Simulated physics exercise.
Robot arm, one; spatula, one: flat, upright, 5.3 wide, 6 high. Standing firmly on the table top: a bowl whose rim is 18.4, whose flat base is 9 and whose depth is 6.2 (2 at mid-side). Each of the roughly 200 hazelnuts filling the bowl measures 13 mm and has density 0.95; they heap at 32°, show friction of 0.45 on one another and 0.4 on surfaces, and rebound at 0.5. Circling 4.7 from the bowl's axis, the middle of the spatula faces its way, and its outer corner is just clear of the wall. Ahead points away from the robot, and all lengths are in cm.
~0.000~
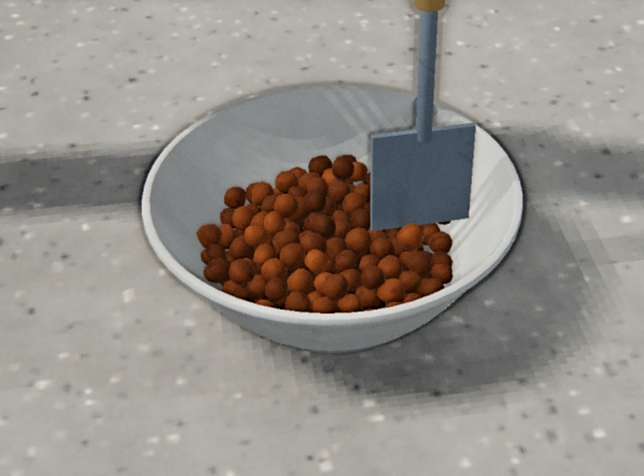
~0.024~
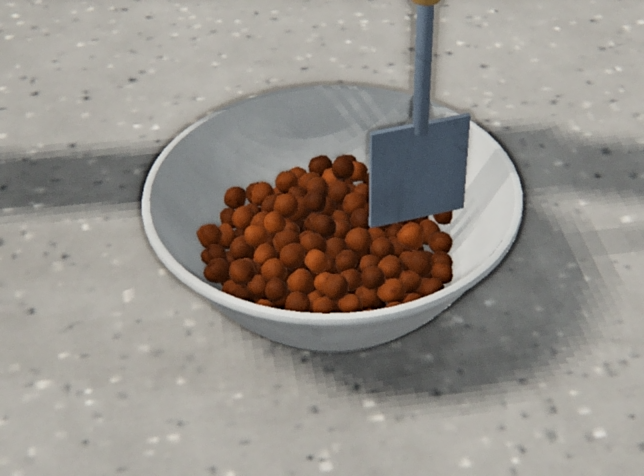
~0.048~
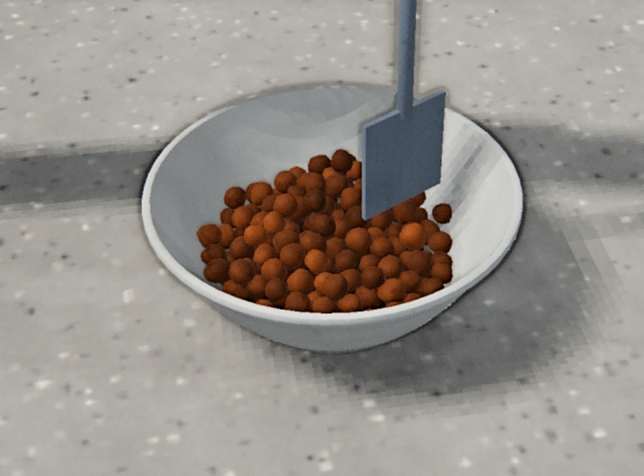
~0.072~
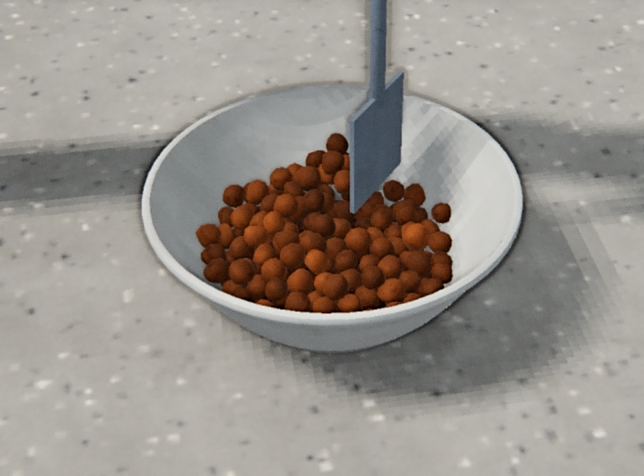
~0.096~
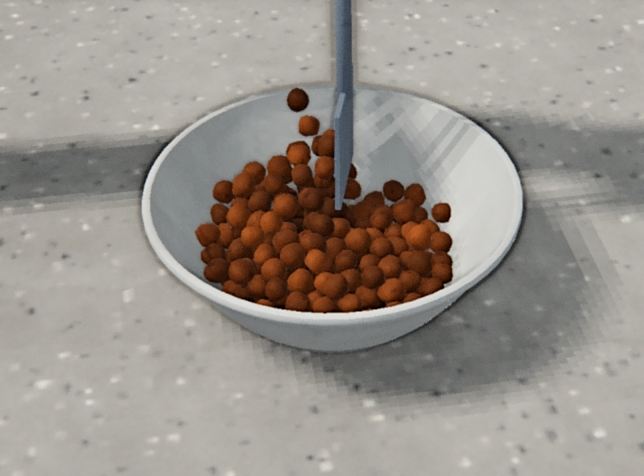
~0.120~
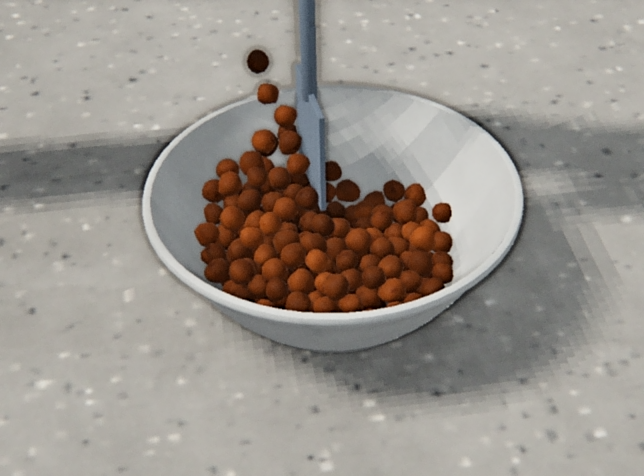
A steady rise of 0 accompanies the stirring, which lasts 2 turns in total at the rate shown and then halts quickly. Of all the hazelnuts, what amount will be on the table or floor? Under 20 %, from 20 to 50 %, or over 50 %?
From 20 to 50 %.
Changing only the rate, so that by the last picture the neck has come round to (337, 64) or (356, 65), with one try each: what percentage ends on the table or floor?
Roughly 35 per cent on the first try and 20 per cent on the second.
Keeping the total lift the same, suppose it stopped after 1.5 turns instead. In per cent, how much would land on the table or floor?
It would be near 30 per cent.
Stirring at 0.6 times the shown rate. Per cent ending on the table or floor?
Estimated share: Near 20 per cent.
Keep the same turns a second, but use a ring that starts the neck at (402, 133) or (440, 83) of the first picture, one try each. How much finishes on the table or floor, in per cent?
Close to 40 per cent for the first and close to 0 per cent for the second.
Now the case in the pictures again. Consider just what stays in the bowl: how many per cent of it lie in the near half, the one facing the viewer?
Near 50 per cent of what stays in the bowl.
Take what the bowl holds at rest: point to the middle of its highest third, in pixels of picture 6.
Centre, approx.: (354, 241).
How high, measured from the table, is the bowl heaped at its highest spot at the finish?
Around 3.5 cm above the table.
After 0.38 s, 337° round, highest piece 9 above the table; 168 in the bowl, 20 on the table or floor, 16 in flight or on the tool.
After 0.64 s, 220° round, highest piece 8 above the table; 139 in the bowl, 59 on the table or floor, 6 in flight or on the tool.
After 0.97 s, 0° round, highest piece 4 above the table; 122 in the bowl, 81 on the table or floor, 1 in flight or on the tool.
After 1.67 s, 0° round, highest piece 3 above the table; 122 in the bowl, 82 on the table or floor.
At rest, 122 in the bowl, 82 on the table or floor. That is 40 % on the table or floor.
